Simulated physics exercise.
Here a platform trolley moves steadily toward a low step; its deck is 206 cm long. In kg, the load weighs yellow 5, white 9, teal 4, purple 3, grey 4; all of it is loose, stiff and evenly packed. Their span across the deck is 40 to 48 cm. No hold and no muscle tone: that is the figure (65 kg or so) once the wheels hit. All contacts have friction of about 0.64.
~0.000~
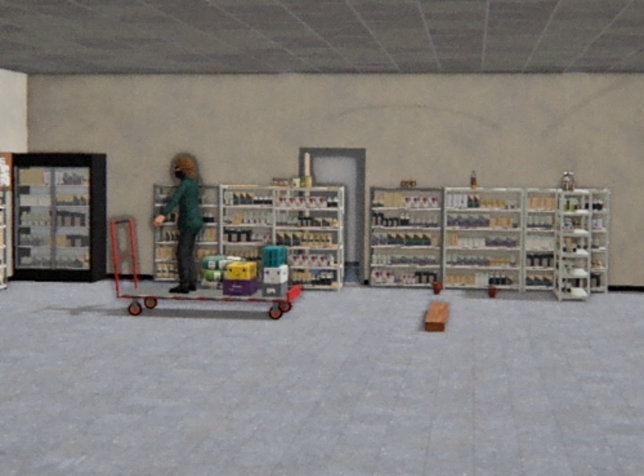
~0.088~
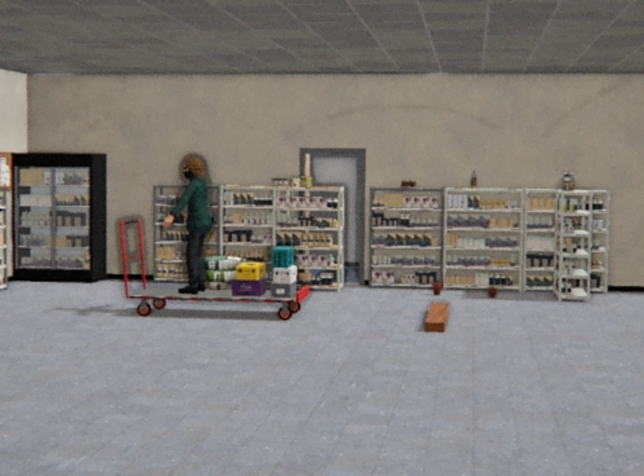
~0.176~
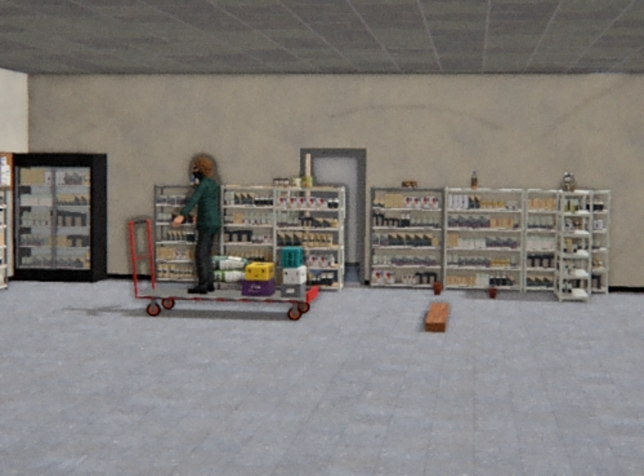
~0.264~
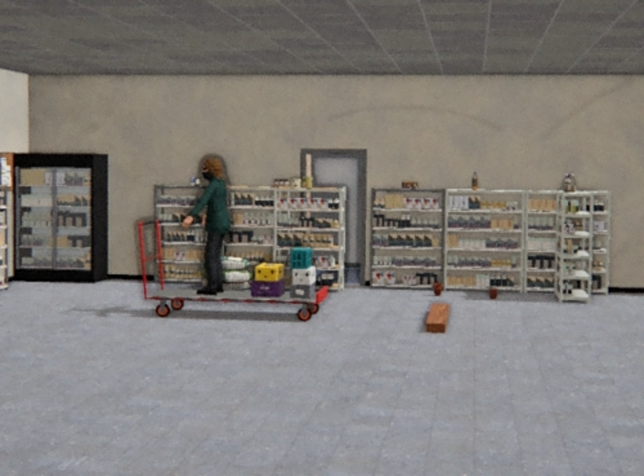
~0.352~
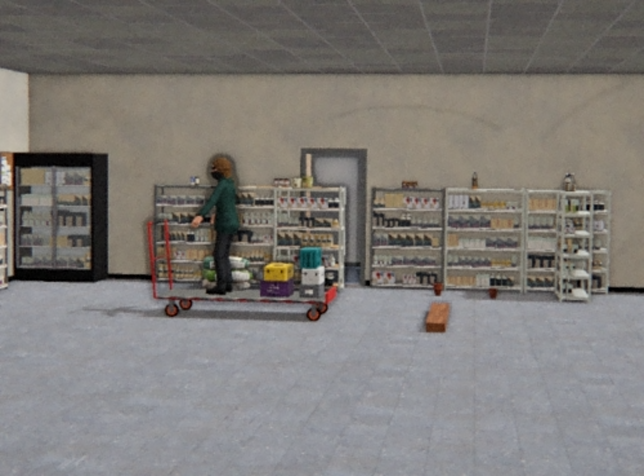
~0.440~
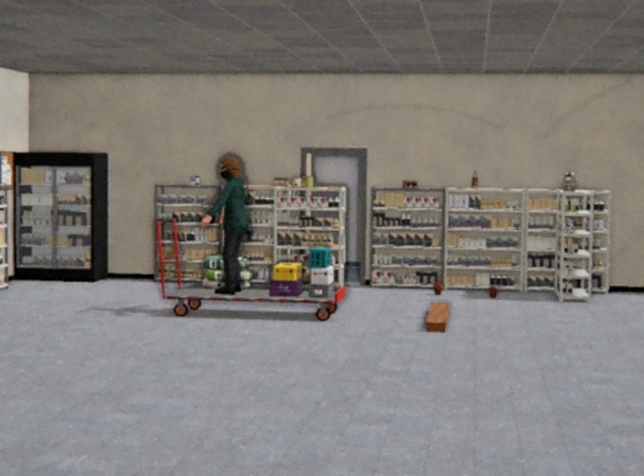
A red-framed platform trolley carrying a standing figure in a green top and a few colourful crates rolled slowly a short way to the right across the grey floor, past shelves of goods.
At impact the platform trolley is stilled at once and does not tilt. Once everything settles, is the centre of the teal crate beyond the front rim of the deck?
Gone from the deck.
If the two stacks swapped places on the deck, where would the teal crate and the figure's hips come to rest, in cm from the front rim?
Teal 40 behind, hips 70 behind.
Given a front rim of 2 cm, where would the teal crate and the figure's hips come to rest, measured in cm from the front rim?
Rest positions from the front rim: Teal 50 cm past; hips 80 cm behind.
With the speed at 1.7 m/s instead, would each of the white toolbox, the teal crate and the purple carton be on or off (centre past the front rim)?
I'd expect white to come away, teal to come away and purple to stay in place.
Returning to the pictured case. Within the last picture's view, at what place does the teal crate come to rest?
(474, 314).
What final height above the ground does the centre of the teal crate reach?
About 10 cm.
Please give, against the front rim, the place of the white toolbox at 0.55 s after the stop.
It's some 5 cm out past the front rim.
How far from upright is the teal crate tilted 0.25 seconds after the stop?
I'd put the tilt near 20 degrees.
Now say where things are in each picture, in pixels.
Teal crate (273, 257), purple carton (240, 286), rim corner (288, 299); 0 cm covered, 171 to go, in the first frame.
Teal crate (283, 257), purple carton (249, 286), rim corner (297, 300); 11 cm covered, 160 to go, in the second frame.
Teal crate (292, 258), purple carton (259, 287), rim corner (307, 300); 22 cm covered, 149 to go, in the third frame.
Teal crate (302, 258), purple carton (268, 287), rim corner (317, 301); 34 cm covered, 138 to go, in the fourth frame.
Teal crate (311, 258), purple carton (277, 287), rim corner (327, 301); 45 cm covered, 127 to go, in the fifth frame.
Teal crate (320, 258), purple carton (286, 287), rim corner (336, 301); 56 cm covered, 115 to go. Speed about 1.3 m/s, in the sixth frame.
After 1.35 s the deck stops.
After 1.90 s the teal crate is 18 cm past the rim, tilted 45°, near (453, 268) in the last picture's view.
After 2.35 s the teal crate is 44 cm past the rim, tilted 90°, near (474, 314) in the last picture's view.
At rest, 3.6 s, past the rim, white toolbox and teal crate; behind it, yellow toolbox, purple carton, grey tote and the figure's hips.
